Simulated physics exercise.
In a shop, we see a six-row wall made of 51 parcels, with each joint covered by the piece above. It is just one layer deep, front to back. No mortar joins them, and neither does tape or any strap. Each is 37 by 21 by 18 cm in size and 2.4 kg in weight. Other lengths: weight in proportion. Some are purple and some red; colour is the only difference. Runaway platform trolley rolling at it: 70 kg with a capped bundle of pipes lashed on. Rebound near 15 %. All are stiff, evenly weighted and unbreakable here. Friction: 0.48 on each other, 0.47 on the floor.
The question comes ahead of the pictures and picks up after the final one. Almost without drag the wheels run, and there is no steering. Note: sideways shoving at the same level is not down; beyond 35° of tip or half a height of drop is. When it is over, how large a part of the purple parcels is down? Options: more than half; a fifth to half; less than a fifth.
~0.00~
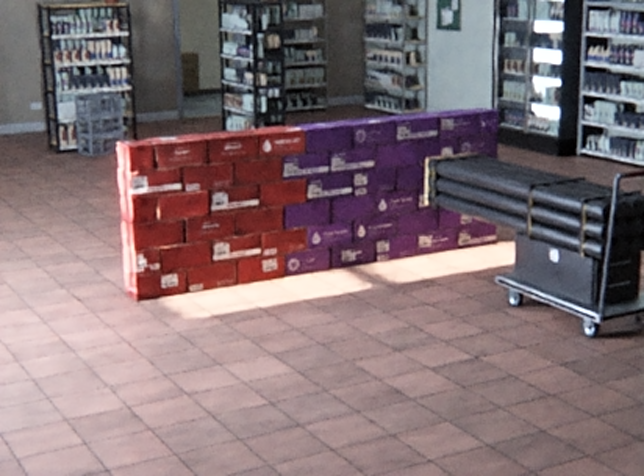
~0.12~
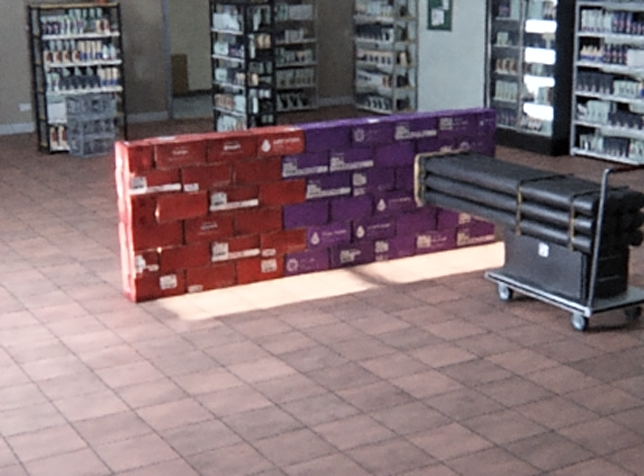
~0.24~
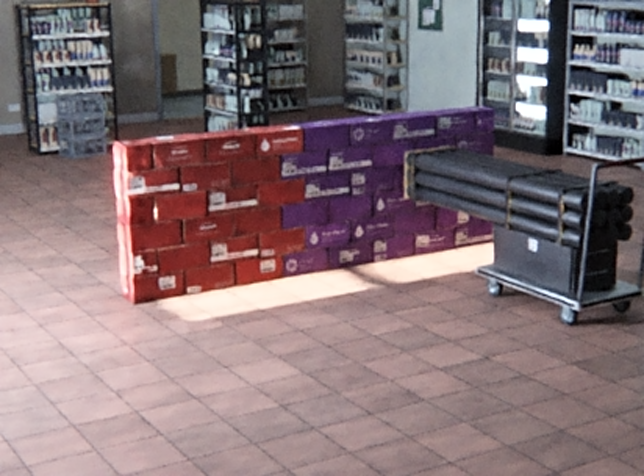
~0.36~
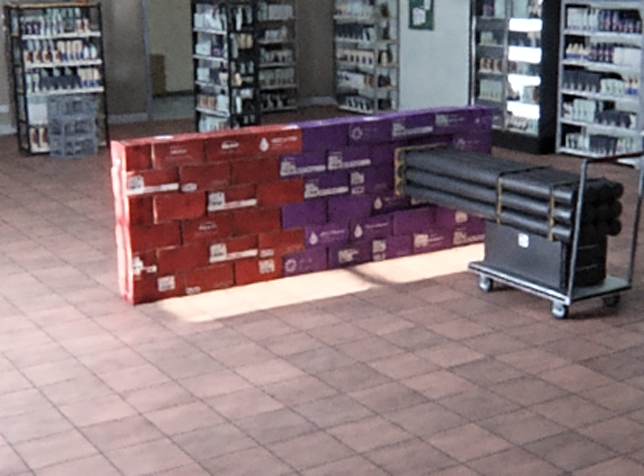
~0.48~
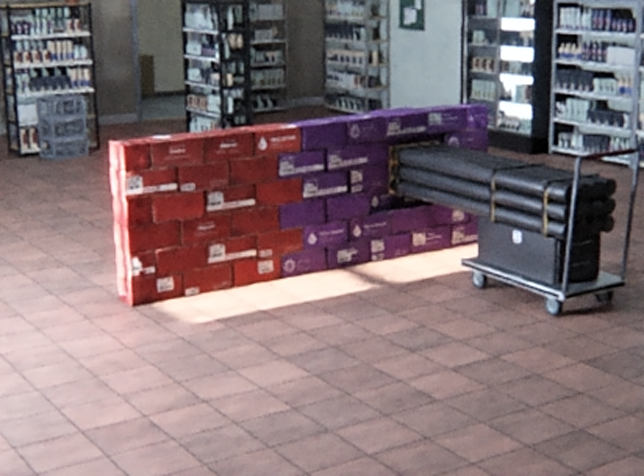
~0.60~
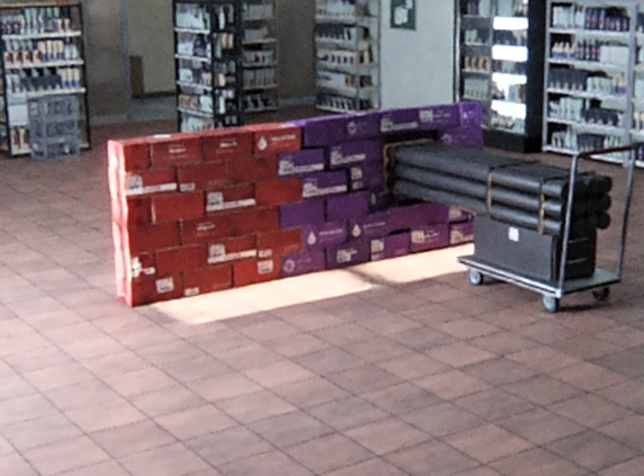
More than half.
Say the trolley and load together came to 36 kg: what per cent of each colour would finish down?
Then red 0, purple 0 per cent.
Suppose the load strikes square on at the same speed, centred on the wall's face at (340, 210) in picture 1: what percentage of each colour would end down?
Result - red: 0 percent, purple: 0 percent.
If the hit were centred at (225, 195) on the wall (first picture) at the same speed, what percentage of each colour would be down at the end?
Then red ends 100 per cent down and purple 20 per cent.
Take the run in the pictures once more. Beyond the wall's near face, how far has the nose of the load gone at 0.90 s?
At that time it's around 25 cm.
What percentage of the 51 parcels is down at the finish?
I'd put it at roughly 35 per cent of them.
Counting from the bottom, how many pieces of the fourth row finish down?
4.
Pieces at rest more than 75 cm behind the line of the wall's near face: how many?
Estimate: Roughly 12 of them.
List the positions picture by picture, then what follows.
In the first frame (each place is the centre of the face we see best; the camera moves round a little), load (430, 173) 32 cm short of the wall; top purple parcel (330, 139); top red parcel (182, 154); all as stacked.
The second frame shows load (420, 170) 19 cm short of the wall; top purple parcel (328, 139).
The third frame shows load (409, 167) 7 cm short of the wall; top purple parcel (327, 138).
The fourth frame shows load (400, 164) 39 mm into the wall's line; top purple parcel (326, 137); 6 have shifted.
The fifth frame shows load (393, 162) 11 cm into the wall's line; top purple parcel (325, 136); steepest lean 5°, the parcel at (407, 126); 17 have shifted.
The sixth frame shows load (389, 160) 17 cm into the wall's line; top purple parcel (325, 132) tilted 5°; top red parcel (177, 152); 19 have shifted.
By 0.90 s, load 26 cm past the wall's line, still rolling; none of the 30 purple parcels down (0 of 51 in all colours); top purple parcel tilted 18°.
By 1.18 s, load 33 cm past the wall's line, still rolling; 19 of the 30 purple parcels down (19 of 51 in all colours); top purple parcel tilted 42°, 7 cm lower.
By 1.56 s, load 40 cm past the wall's line, still rolling; 19 of the 30 purple parcels down (19 of 51 in all colours); top purple parcel tilted 68°, 74 cm lower.
When it is over (2.7 s), load 47 cm past the wall's line, stopped; 19 of the 30 purple parcels down (19 of 51 in all colours); top purple parcel 89 cm lower; top red parcel unmoved. That is 63 per cent. In pixels of the last frame, middles, top purple parcel near (69, 247), top red parcel near (170, 150).
